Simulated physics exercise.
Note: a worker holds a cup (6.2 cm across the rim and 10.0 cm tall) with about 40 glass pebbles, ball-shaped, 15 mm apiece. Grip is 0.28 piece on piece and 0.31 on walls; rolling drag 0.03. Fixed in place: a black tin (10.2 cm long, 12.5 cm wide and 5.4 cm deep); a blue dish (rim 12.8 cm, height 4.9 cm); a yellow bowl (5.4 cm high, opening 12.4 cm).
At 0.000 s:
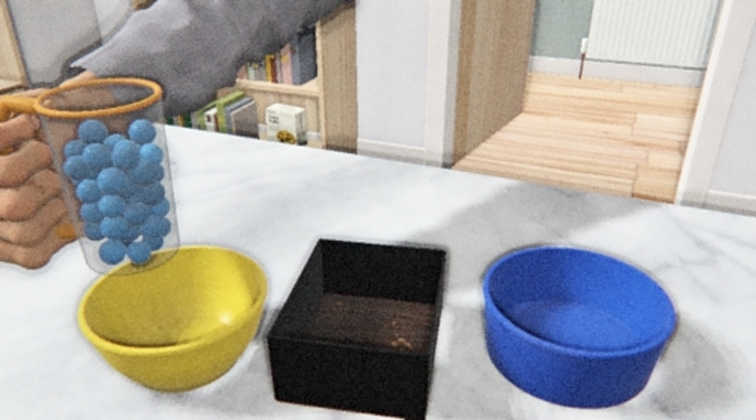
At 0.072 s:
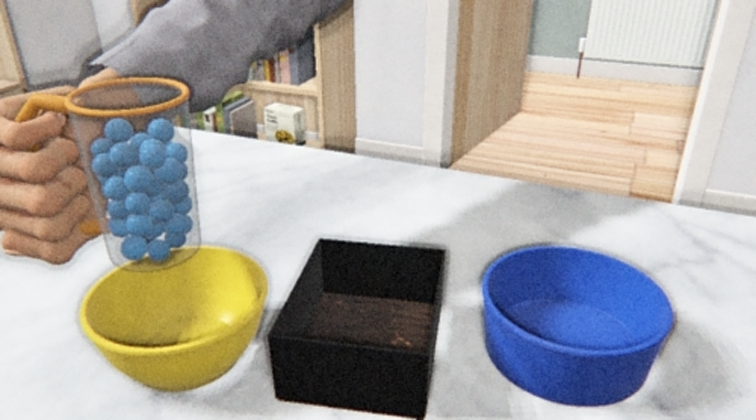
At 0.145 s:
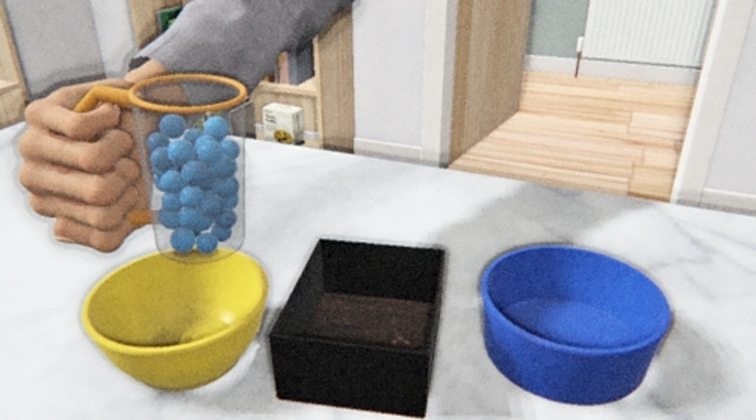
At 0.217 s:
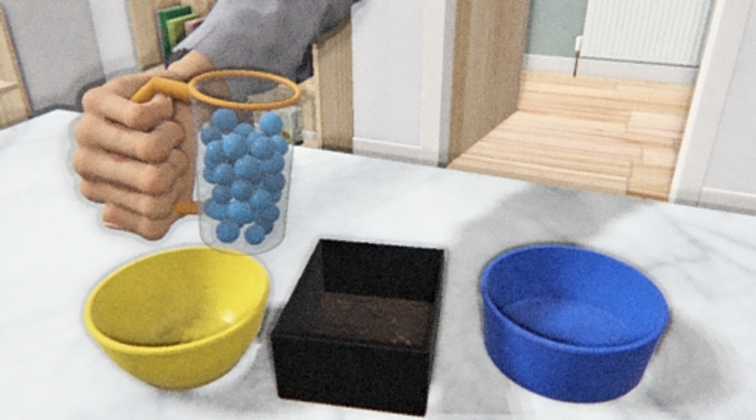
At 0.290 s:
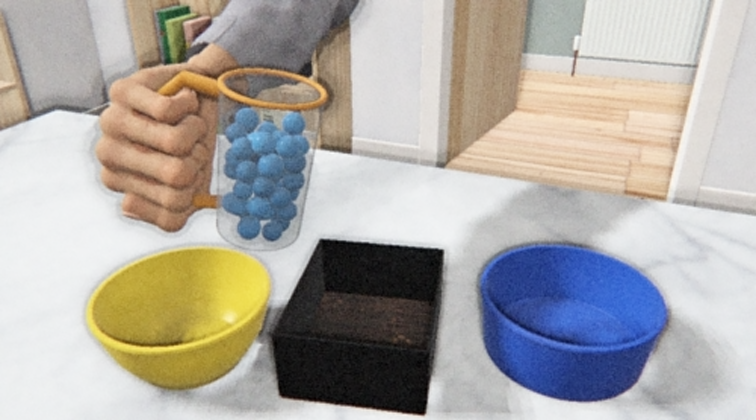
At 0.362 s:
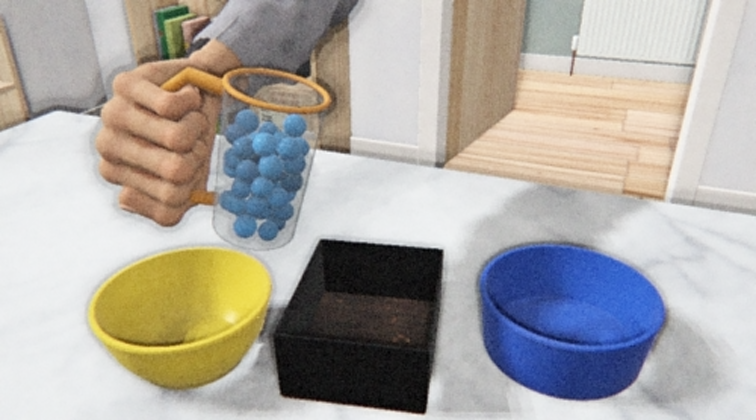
A hand carries a clear cup of blue balls rightward, then tilts it slightly right.
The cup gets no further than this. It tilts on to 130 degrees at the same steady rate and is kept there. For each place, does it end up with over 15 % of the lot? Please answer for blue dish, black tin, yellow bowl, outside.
Blue dish: No, black tin: Yes, yellow bowl: No, outside: No.
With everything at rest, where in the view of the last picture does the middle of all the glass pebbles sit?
I'd point at roughly (359, 337).
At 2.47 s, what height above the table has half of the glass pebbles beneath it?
The answer is about 6 centimetres.
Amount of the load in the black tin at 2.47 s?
By then, around 60 percent is in.
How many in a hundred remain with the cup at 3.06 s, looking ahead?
Remaining: Approx. 0 %.
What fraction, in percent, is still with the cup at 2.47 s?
I'd put it at around 30 per cent.
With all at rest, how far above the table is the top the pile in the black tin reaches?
2.0 cm.
Then, at 1.17 s, tilt 52 degrees; cup 100 %; middle of all pieces near (244, 156).
Then, at 1.84 s, tilt 83 degrees; cup 100 %; middle of all pieces near (243, 137).
Then, at 2.47 s, tilt 112 degrees; black tin 60 %, cup 30 %, in the air 15 %; middle of all pieces near (356, 265).
After 3.06 s, tilt 130 degrees; black tin 100 %; middle of all pieces near (360, 333).
In the end, at 4.6 s, black tin 100 %, cup 0 %, blue dish 0 %, outside 0 %, yellow bowl 0 %.
